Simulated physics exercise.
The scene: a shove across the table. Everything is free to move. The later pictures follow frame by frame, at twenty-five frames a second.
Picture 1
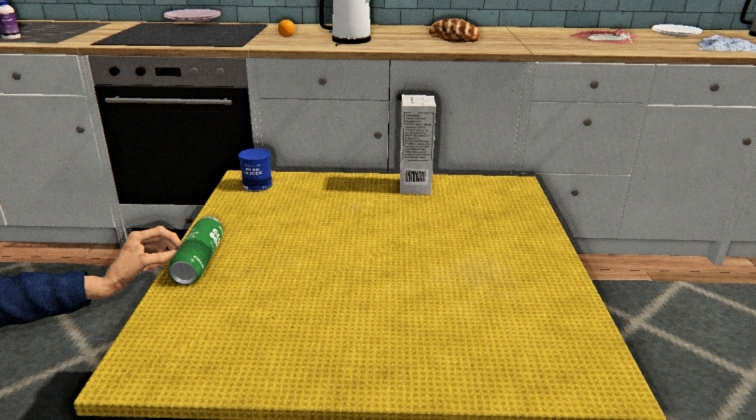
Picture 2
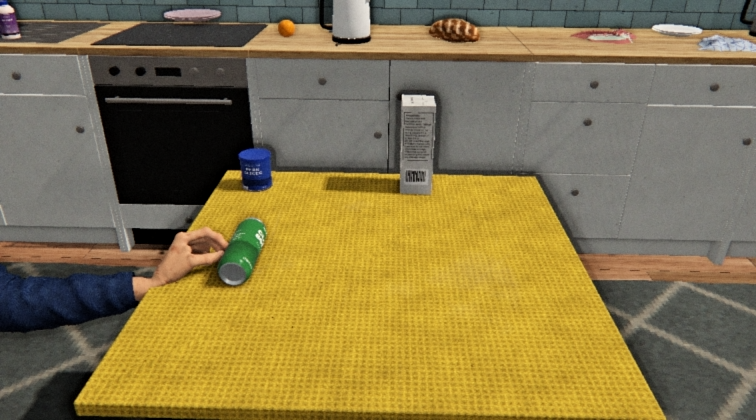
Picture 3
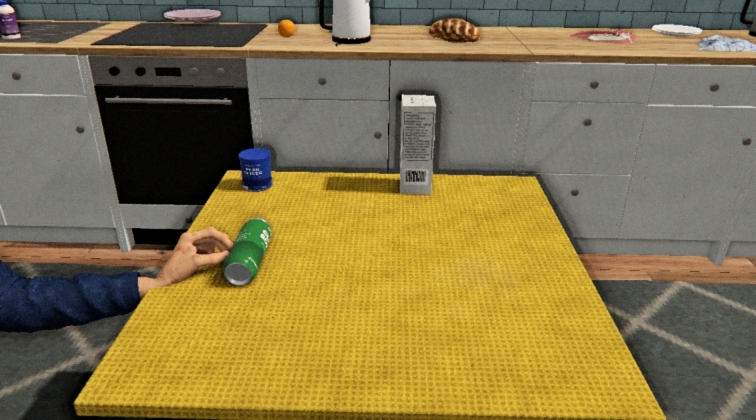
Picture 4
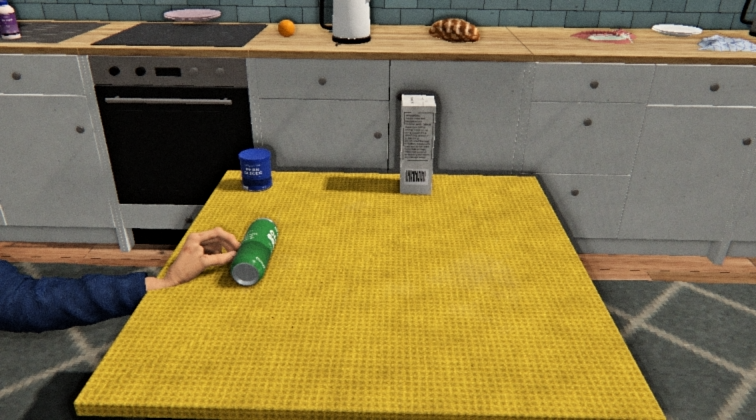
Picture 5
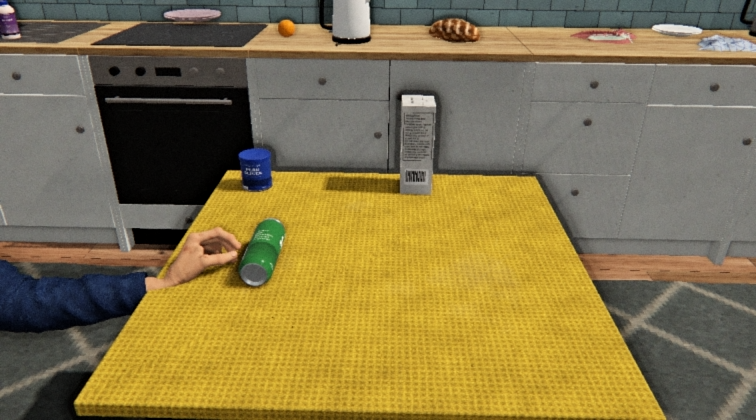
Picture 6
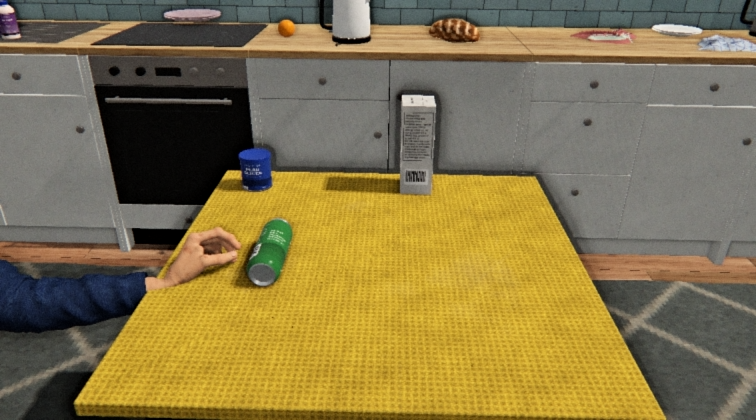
A hand pushes a green can lying on a yellow table rightward, and it rolls slightly away.
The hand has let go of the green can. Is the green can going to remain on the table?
The green can remains on top.
Then, 0.10 s after the last picture, green can rolled about its own width near (289, 251).
Then, 0.30 s after the last picture, green can rolled well along near (318, 252).
Then, 0.50 s after the last picture, green can rolled well along near (340, 252).
Then, 0.70 s after the last picture, green can rolled well along near (354, 252).
At rest, moved from the start, green can. Seen from the same camera at the end, green can near (360, 252).
